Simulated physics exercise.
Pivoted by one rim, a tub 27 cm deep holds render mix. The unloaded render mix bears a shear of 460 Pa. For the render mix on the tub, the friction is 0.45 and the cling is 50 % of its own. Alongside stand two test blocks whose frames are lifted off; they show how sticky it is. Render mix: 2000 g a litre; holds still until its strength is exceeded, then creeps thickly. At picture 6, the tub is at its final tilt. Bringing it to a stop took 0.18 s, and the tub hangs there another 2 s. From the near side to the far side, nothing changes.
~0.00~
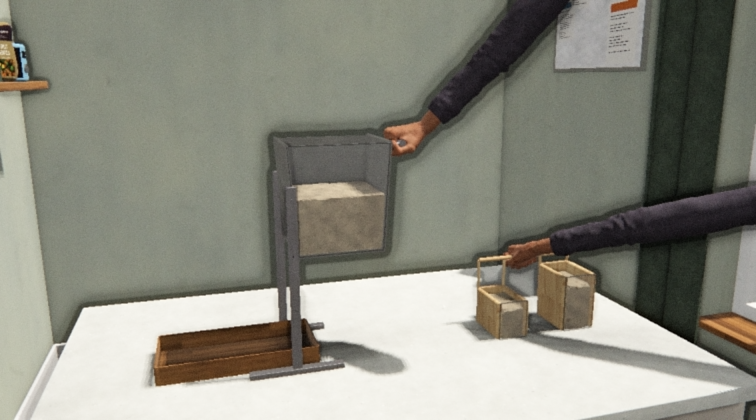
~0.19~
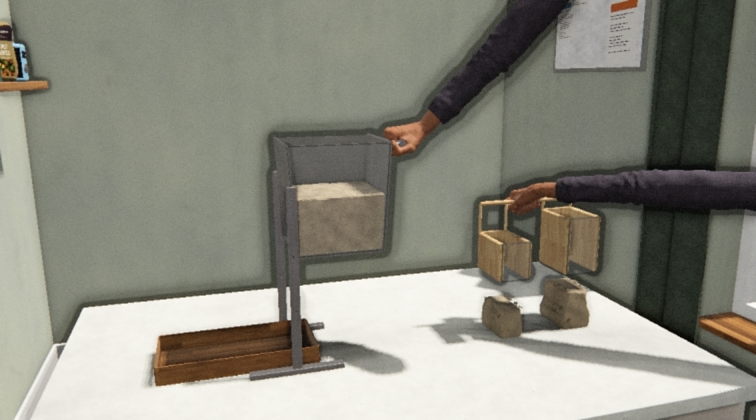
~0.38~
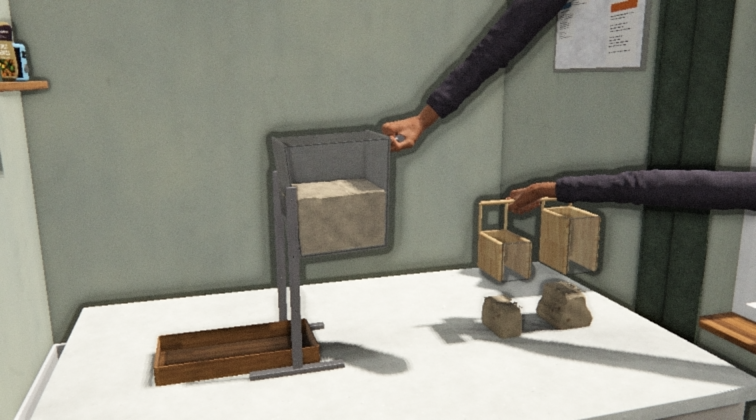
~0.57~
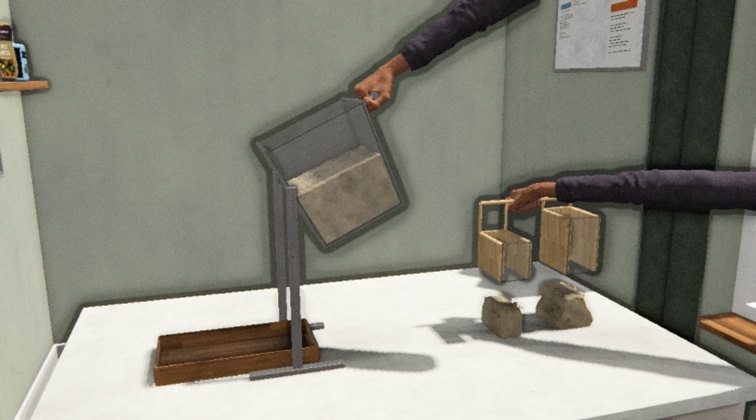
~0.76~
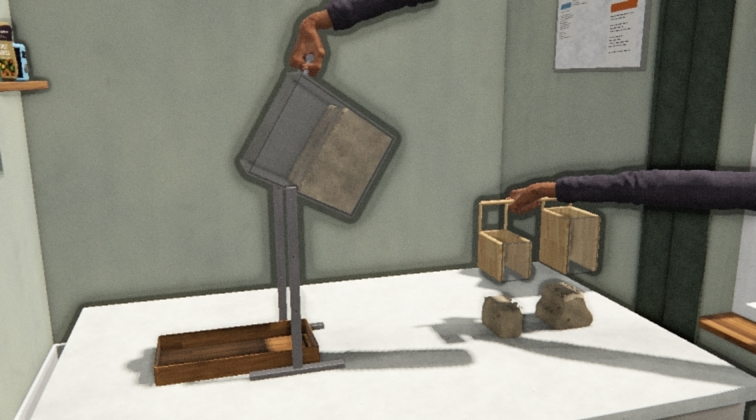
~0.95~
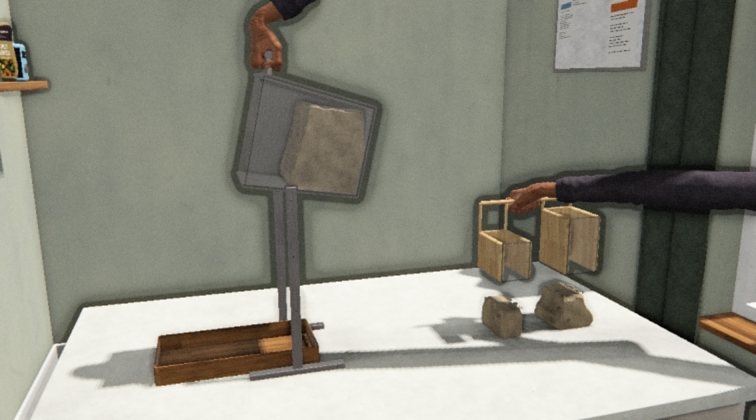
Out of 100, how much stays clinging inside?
100 %.
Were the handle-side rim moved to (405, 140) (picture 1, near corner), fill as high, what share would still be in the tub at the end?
The tub would end up holding some 95 % of it.
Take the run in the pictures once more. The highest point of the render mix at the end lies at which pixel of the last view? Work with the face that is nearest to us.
About (332, 126).
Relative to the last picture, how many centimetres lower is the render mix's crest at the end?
About 5 cm.
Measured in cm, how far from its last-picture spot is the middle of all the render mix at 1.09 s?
It has gone close to 3 cm.
After 1.09 s, the tub is at 77 degrees and holds 100 %.
After 1.26 s, the tub is at 77 degrees and holds 100 %.
After 1.43 s, the tub is at 77 degrees and holds 100 %.
After 1.60 s, the tub is at 77 degrees and holds 100 %.
After 2.95 s, at the end, the tub is at 77 degrees and holds 100 %.
